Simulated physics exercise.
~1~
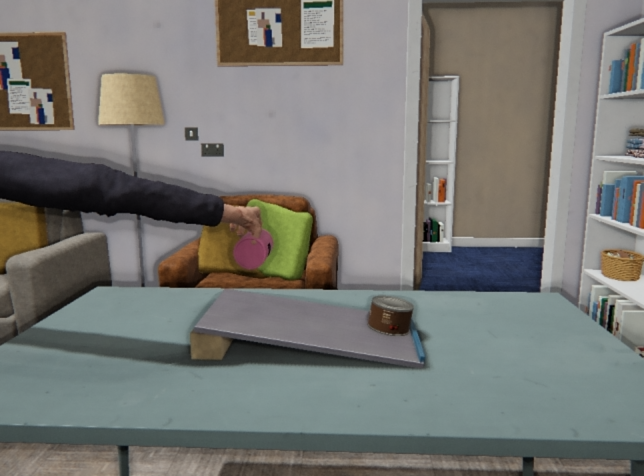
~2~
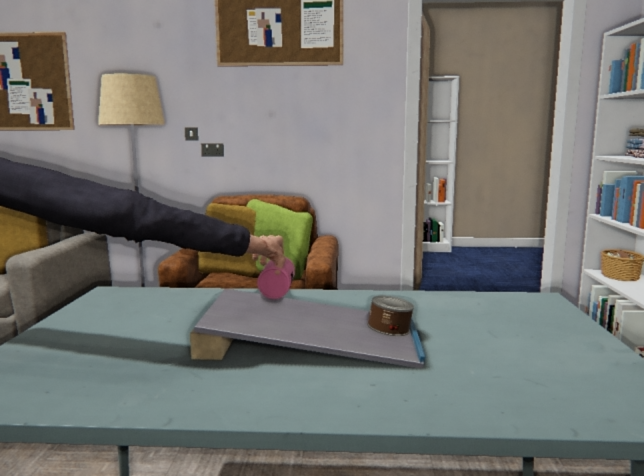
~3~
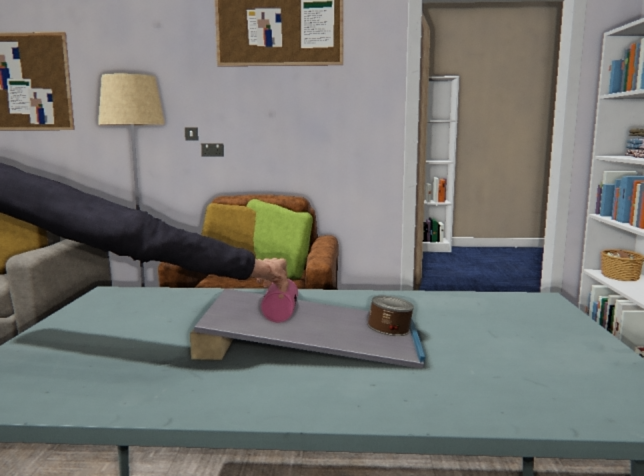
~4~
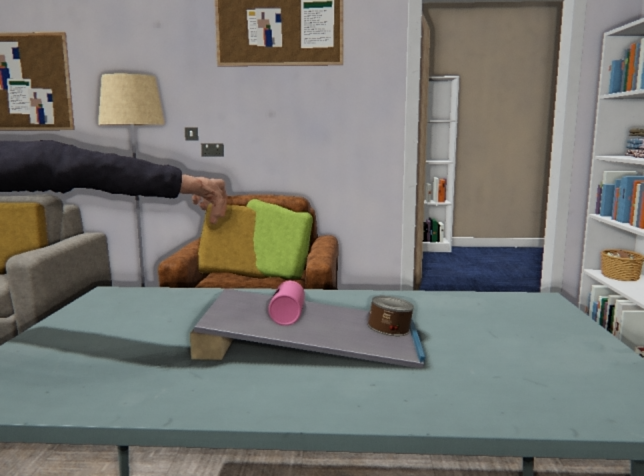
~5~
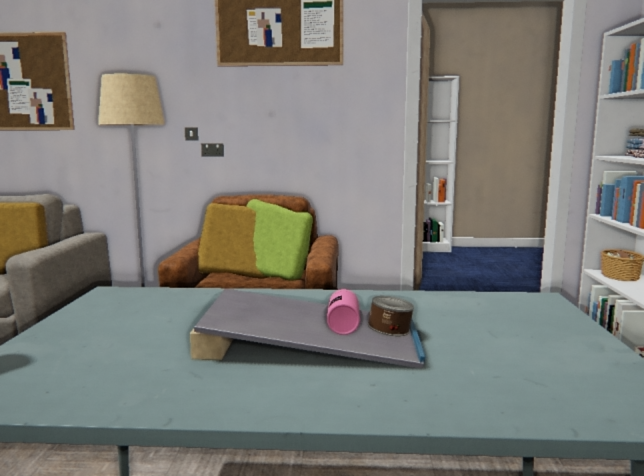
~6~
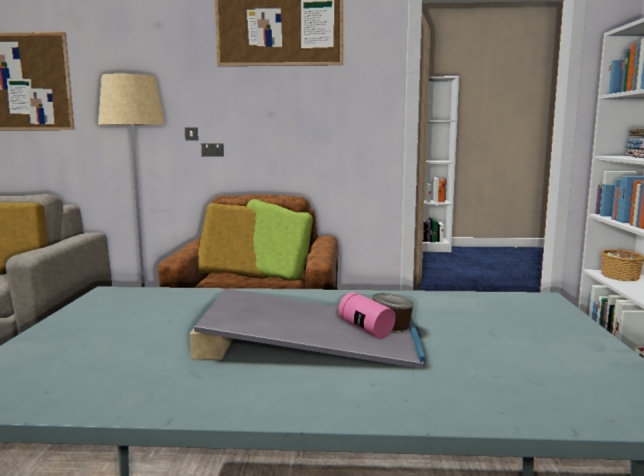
A hand lowering a pink jar on its side onto a sloping board and letting go, the jar rolling right against a brown tub.
